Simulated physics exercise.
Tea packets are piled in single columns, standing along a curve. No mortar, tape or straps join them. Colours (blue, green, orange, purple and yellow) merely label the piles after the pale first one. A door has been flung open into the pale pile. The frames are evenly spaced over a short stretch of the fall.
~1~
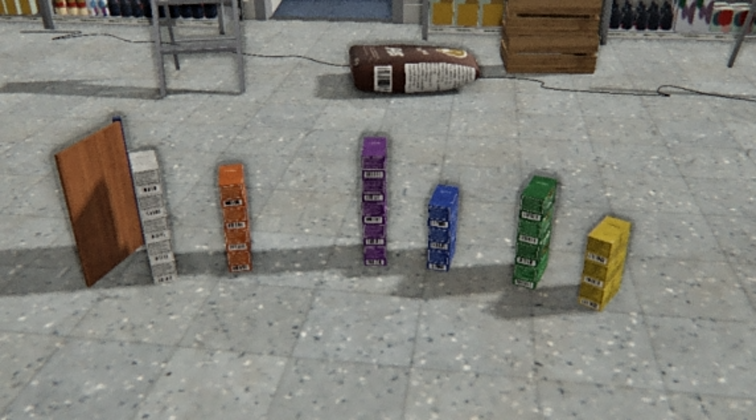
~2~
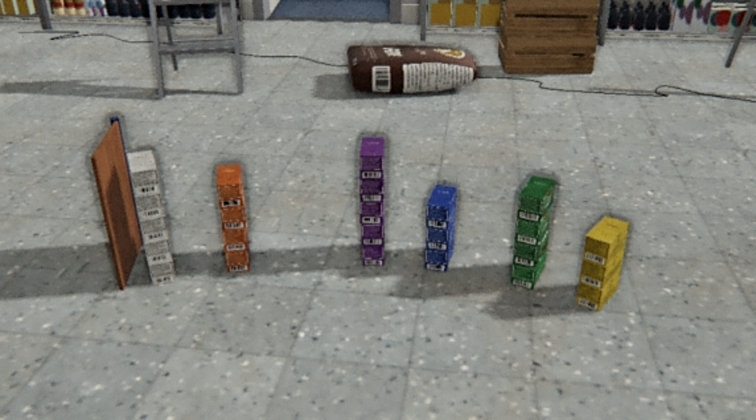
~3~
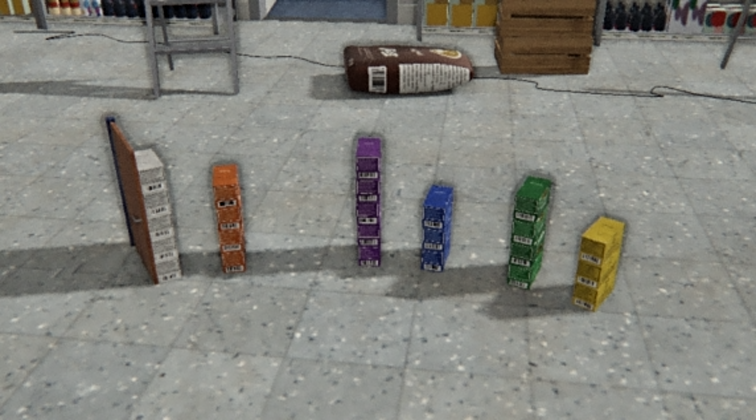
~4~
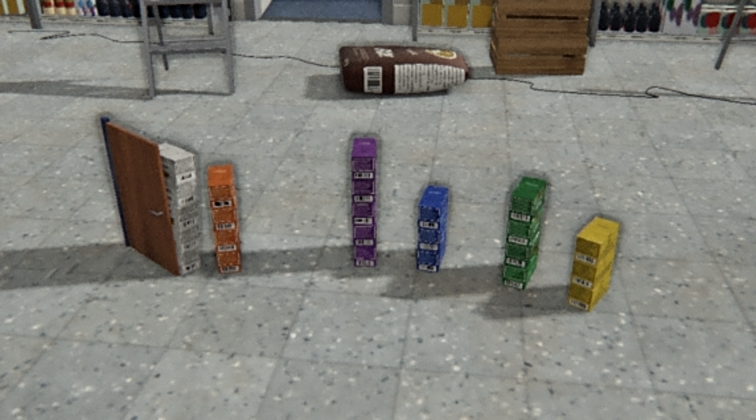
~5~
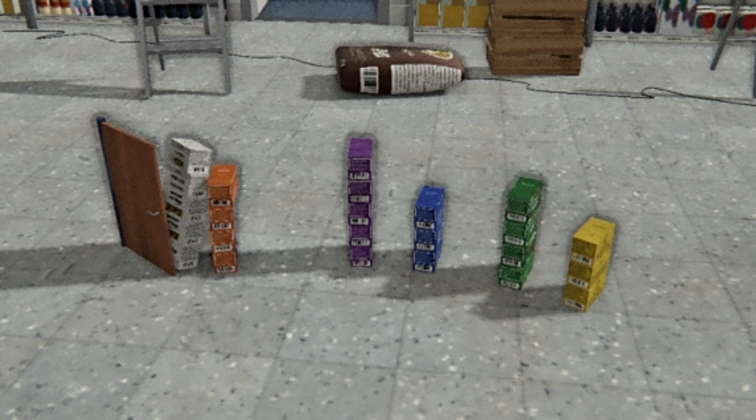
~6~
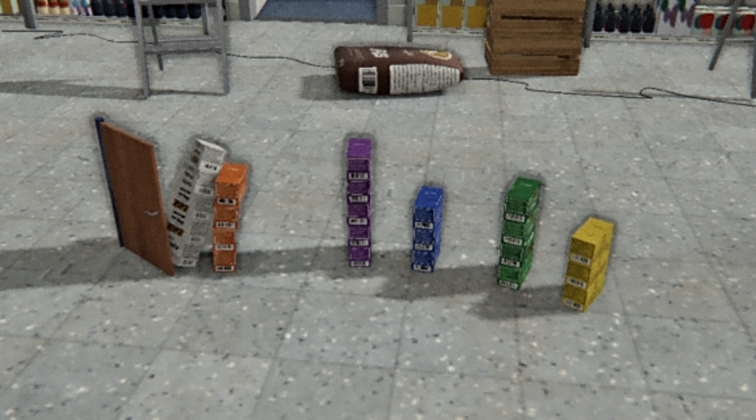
On a speckled store floor, a brown door swung in from the left and pushed into the pale stack of packets, which leaned right against the orange stack while the purple stack stood upright.
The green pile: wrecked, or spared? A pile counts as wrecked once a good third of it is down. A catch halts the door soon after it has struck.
The green pile keeps nearly all its pieces up.
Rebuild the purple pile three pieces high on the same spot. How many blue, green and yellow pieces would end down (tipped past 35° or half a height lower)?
The counts are blue 0, green 0, yellow 0.
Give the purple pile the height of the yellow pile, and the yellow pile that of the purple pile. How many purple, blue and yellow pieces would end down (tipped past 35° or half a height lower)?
Down at the end: Purple 0, blue 0, yellow 0.
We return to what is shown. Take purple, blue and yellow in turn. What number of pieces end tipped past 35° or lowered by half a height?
The counts are purple 0, blue 0, yellow 0.
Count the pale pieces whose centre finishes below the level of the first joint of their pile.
5 of them.
Soon after the last picture, 5 of the pale pile down; none of the 4 green packets down (0 of 19 in all colours); top green packet unmoved; top orange packet leaning clearly.
A little later, 5 of the pale pile down; none of the 4 green packets down (4 of 19 in all colours); top green packet unmoved; top orange packet leaning steeply, some two heights lower.
At rest, 5 of the pale pile down; none of the 4 green packets down (4 of 19 in all colours); top green packet unmoved; top orange packet on its side. As the last picture would show them, middles, top green packet near (523, 200), top orange packet near (338, 245).
